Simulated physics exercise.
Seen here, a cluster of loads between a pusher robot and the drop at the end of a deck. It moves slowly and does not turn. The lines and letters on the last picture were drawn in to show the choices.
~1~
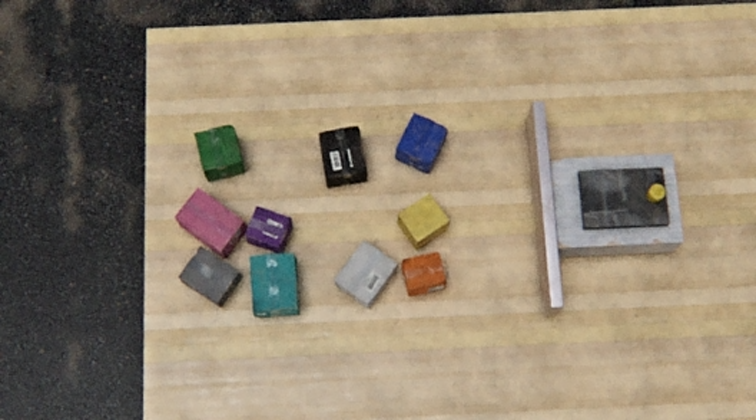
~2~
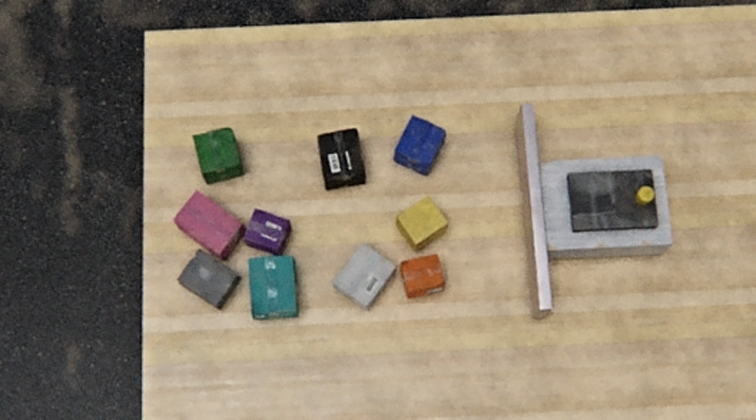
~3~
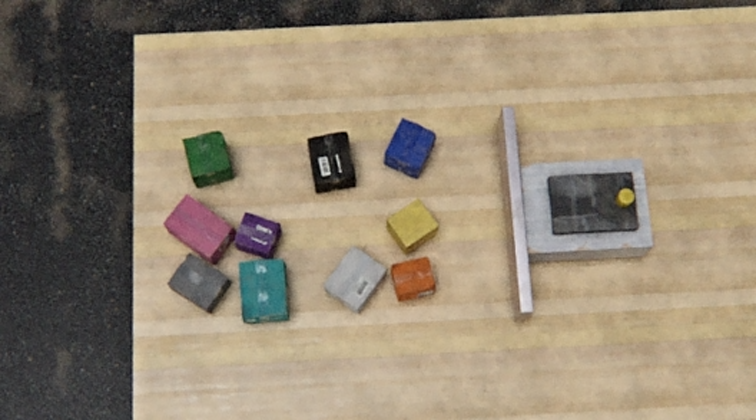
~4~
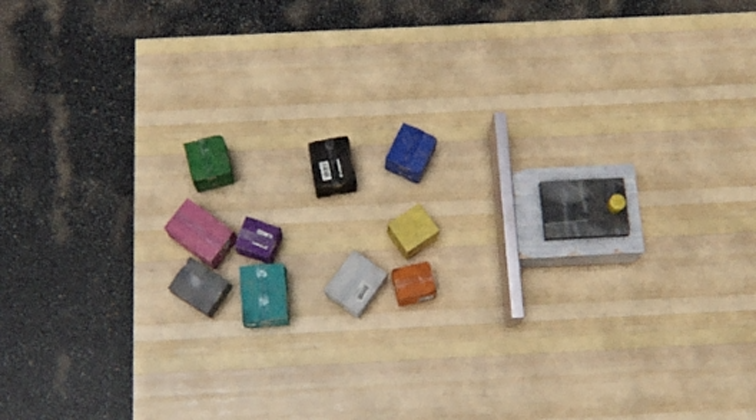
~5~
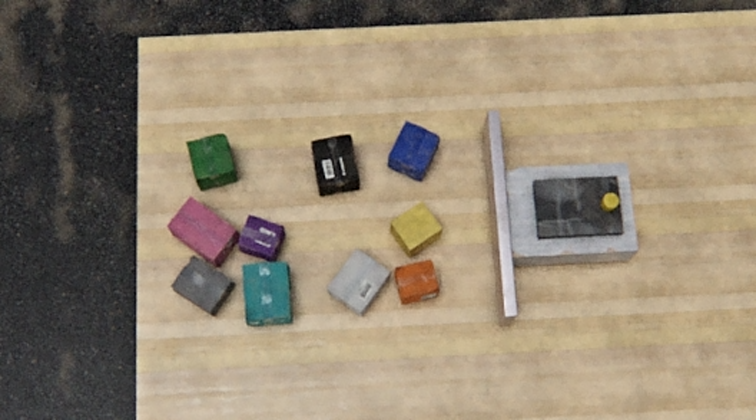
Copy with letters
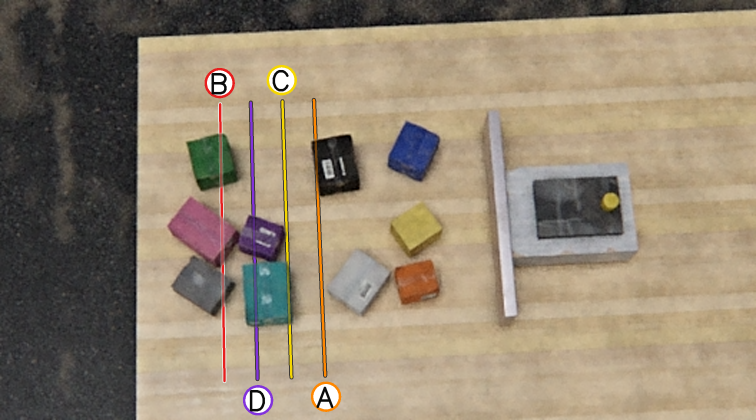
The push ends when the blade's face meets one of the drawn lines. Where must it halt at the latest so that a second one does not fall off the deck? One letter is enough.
No second one falls up to D.
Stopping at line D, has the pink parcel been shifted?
By then, yes.
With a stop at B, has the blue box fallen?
By then, no.
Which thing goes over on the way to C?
The grey parcel.
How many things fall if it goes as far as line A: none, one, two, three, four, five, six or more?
The count is none.
On the copy, A at (319, 233); B at (222, 238); C at (287, 235); D at (254, 236).
On D. First, robot (482, 212); blue box (382, 157); white parcel (340, 287).
Then, robot (392, 216); grey parcel (164, 290); turquoise parcel (217, 297).
Finally, robot (325, 219); grey parcel over the edge; turquoise parcel (150, 301); one fallen.
By contrast, A is within the limit but short; B drops four; C is within the limit but short.
